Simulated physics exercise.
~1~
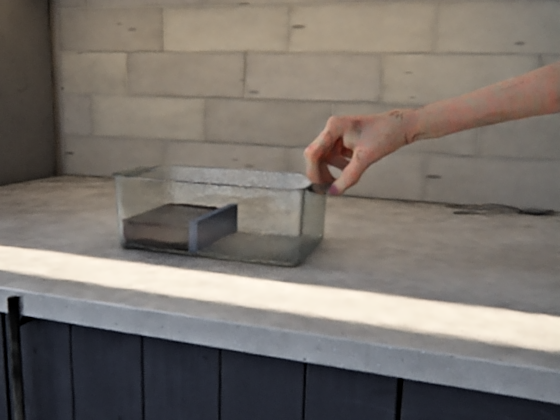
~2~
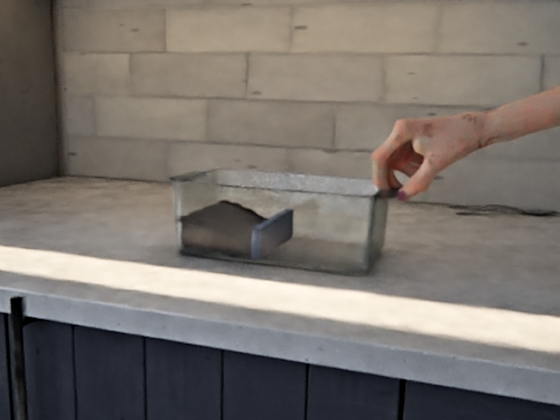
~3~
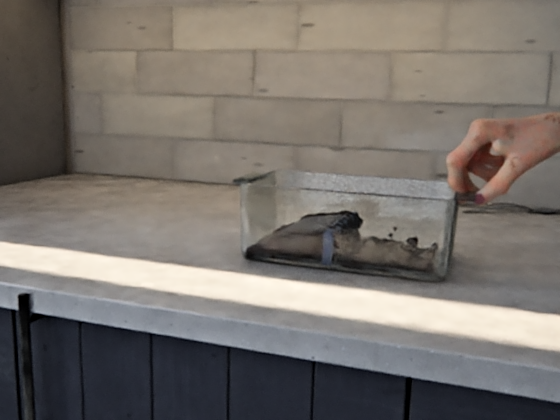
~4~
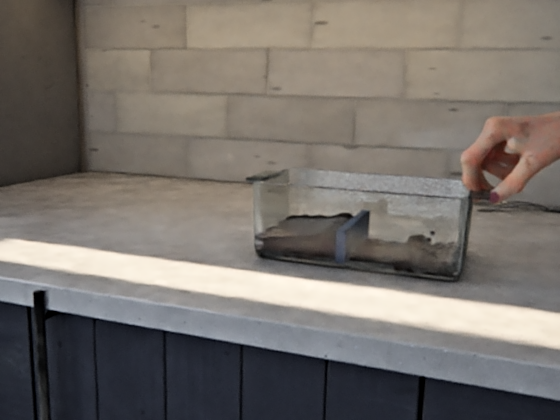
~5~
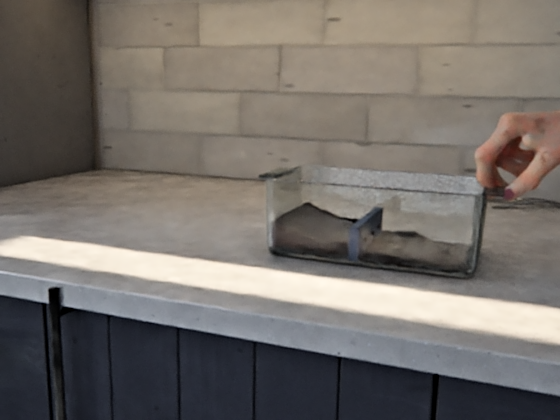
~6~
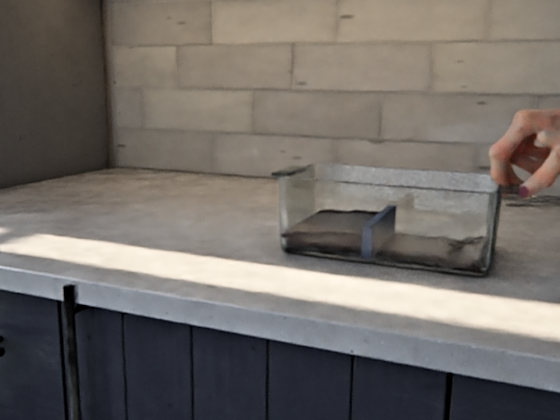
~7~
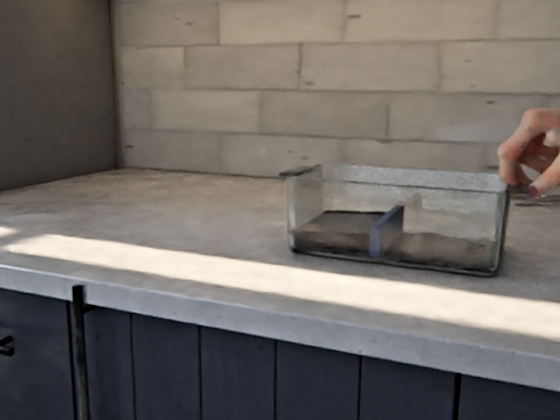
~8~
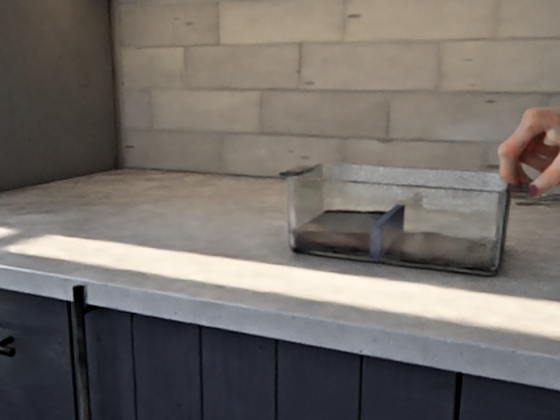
To begin with, a hand grips the right end of a clear glass tub on a grey counter, with dark coffee only in the left half behind an upright divider. The hand pulls the tub to the right, and the coffee heaps up inside the left half. It then surges over the divider and splashes across the right half. As the tub slows and stops, the coffee rocks on both sides while the view pans slightly left. Finally it settles, with most still on the left, a smaller share on the right and none spilled outside.
